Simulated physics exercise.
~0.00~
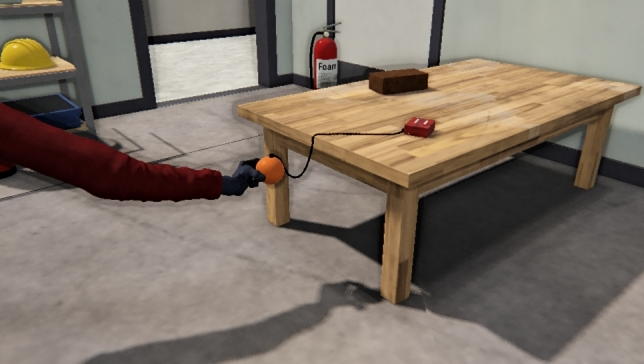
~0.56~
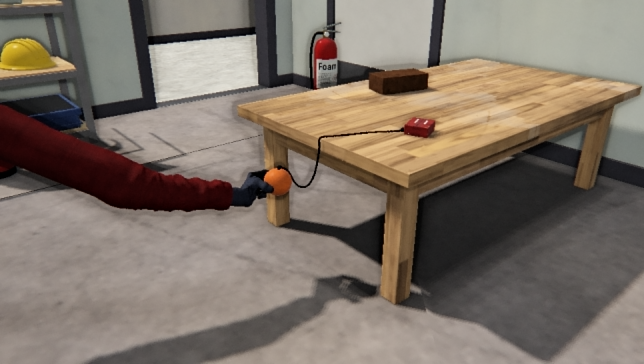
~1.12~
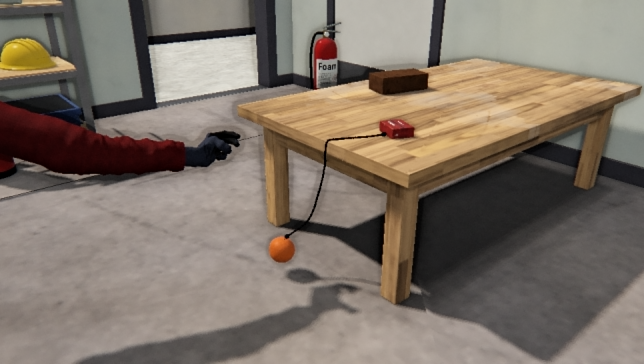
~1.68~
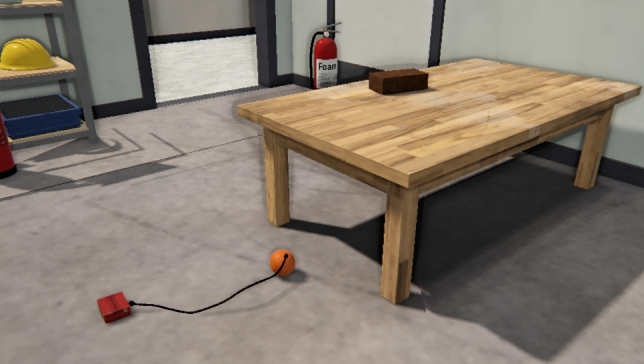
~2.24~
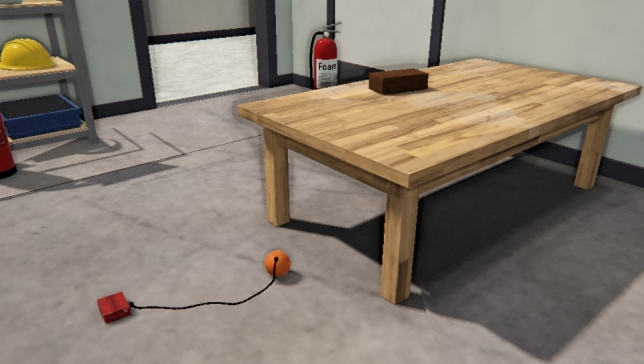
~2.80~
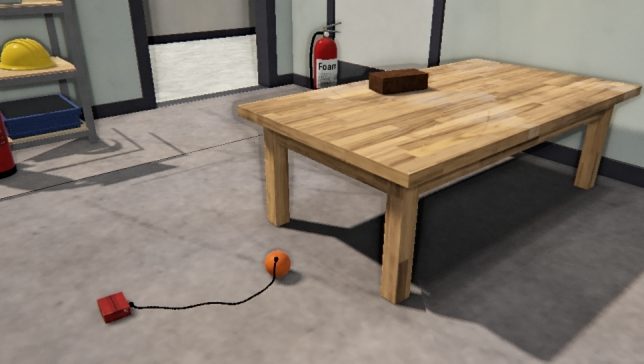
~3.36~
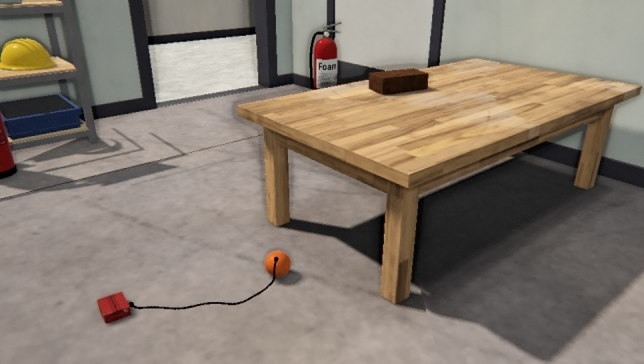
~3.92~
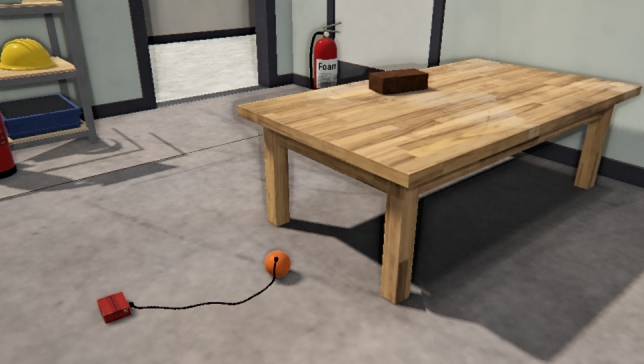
An orange hangs from a gloved hand in a dark red sleeve beside a wooden workbench, joined by a dark shoelace to a red box on the tabletop, with a brick lying farther back. The hand shifts slightly right, then lets go and draws back to the left. The orange drops toward the floor, and the shoelace tugs the box toward the table's edge. The box comes off the bench and ends up on the floor to the left. The orange rolls slightly left and settles, the shoelace curving between them, while the brick stays on the bench.
